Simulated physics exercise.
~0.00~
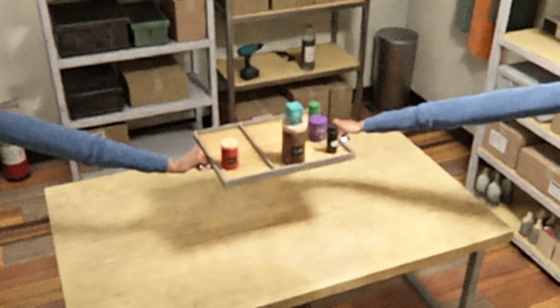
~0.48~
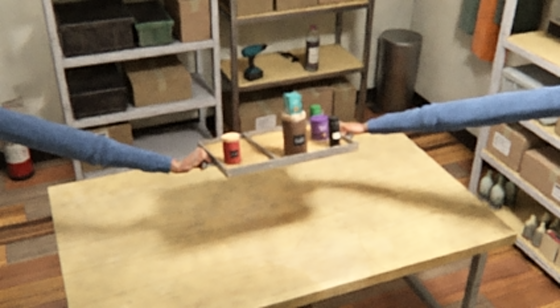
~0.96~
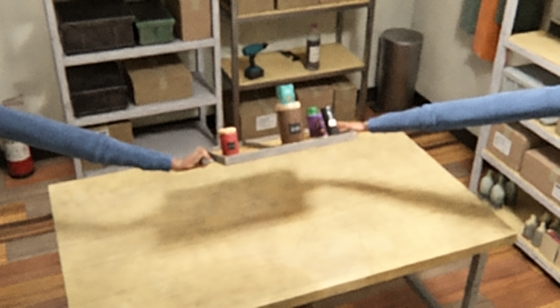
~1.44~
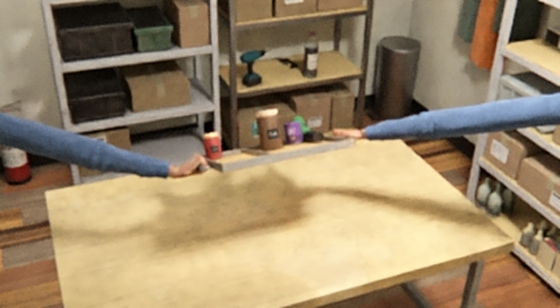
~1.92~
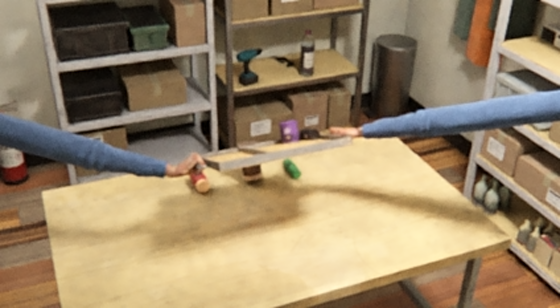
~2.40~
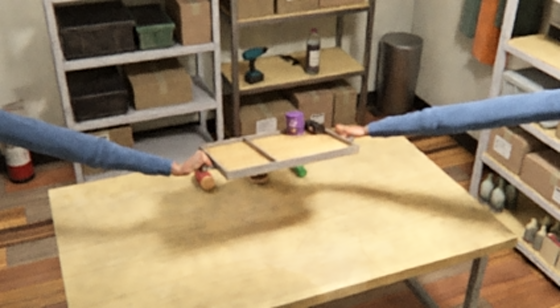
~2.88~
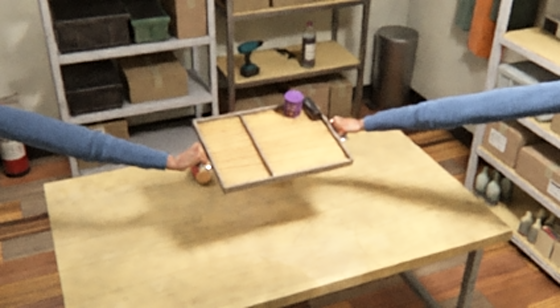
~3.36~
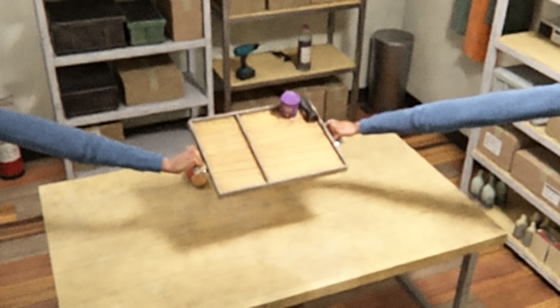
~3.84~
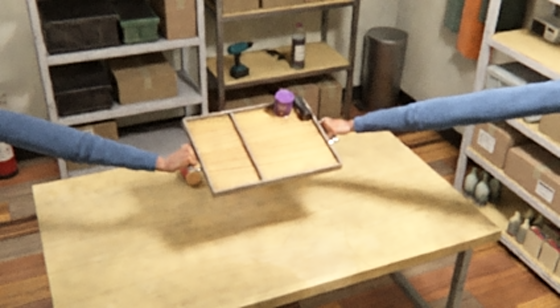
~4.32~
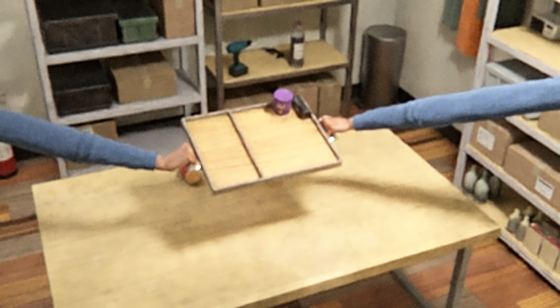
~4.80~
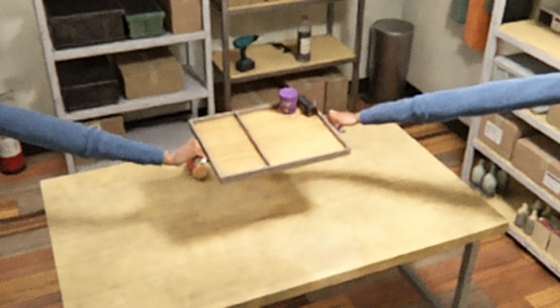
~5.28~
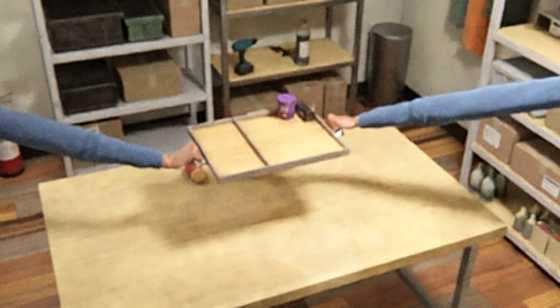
To begin with, two blue-sleeved arms hold a divided tray above a wooden table in a storage room, with several small containers standing on it. The hands dip the tray's far edge, and the containers lean, then topple. The red jar, the brown jar and the green shaker drop past the edge, and the turquoise item disappears from view. The tray then swings back through level until its near edge hangs lower. Finally it eases flatter, still held above the table, with only the purple tin and the toppled black shaker left near its far right corner.
